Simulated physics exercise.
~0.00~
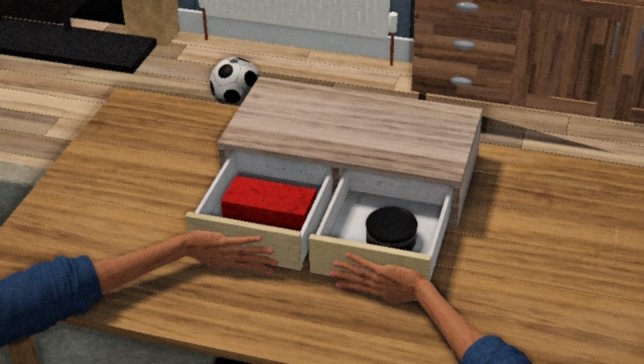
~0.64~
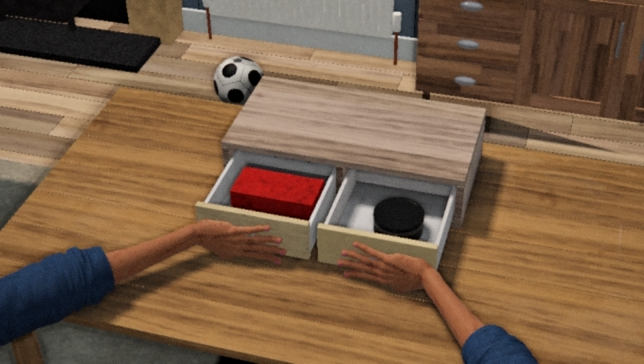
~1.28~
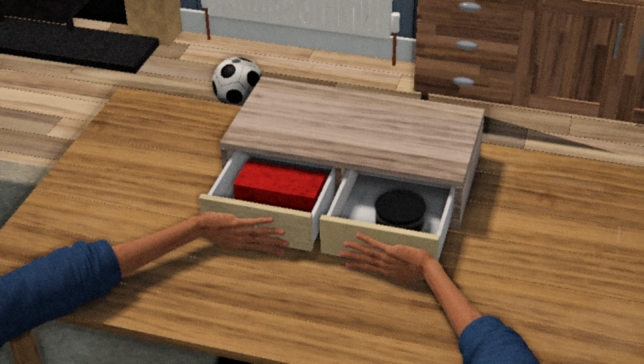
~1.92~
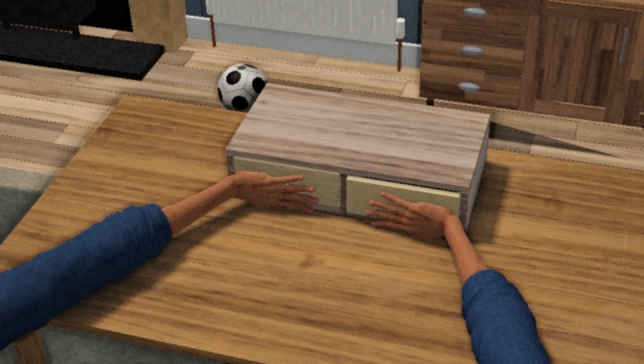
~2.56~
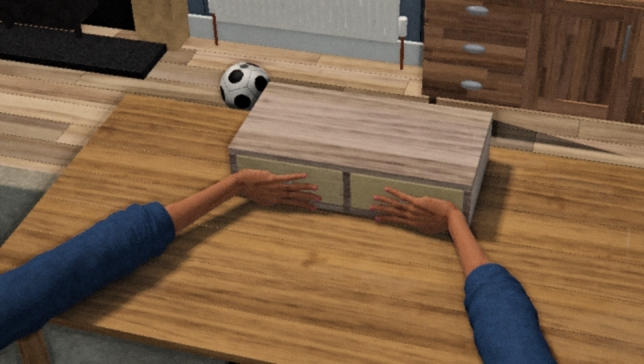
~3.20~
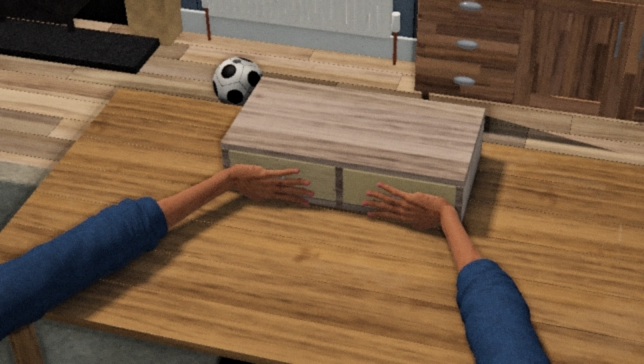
Two drawers holding a red brick and a black tub sliding shut into a wooden chest as two hands push them.
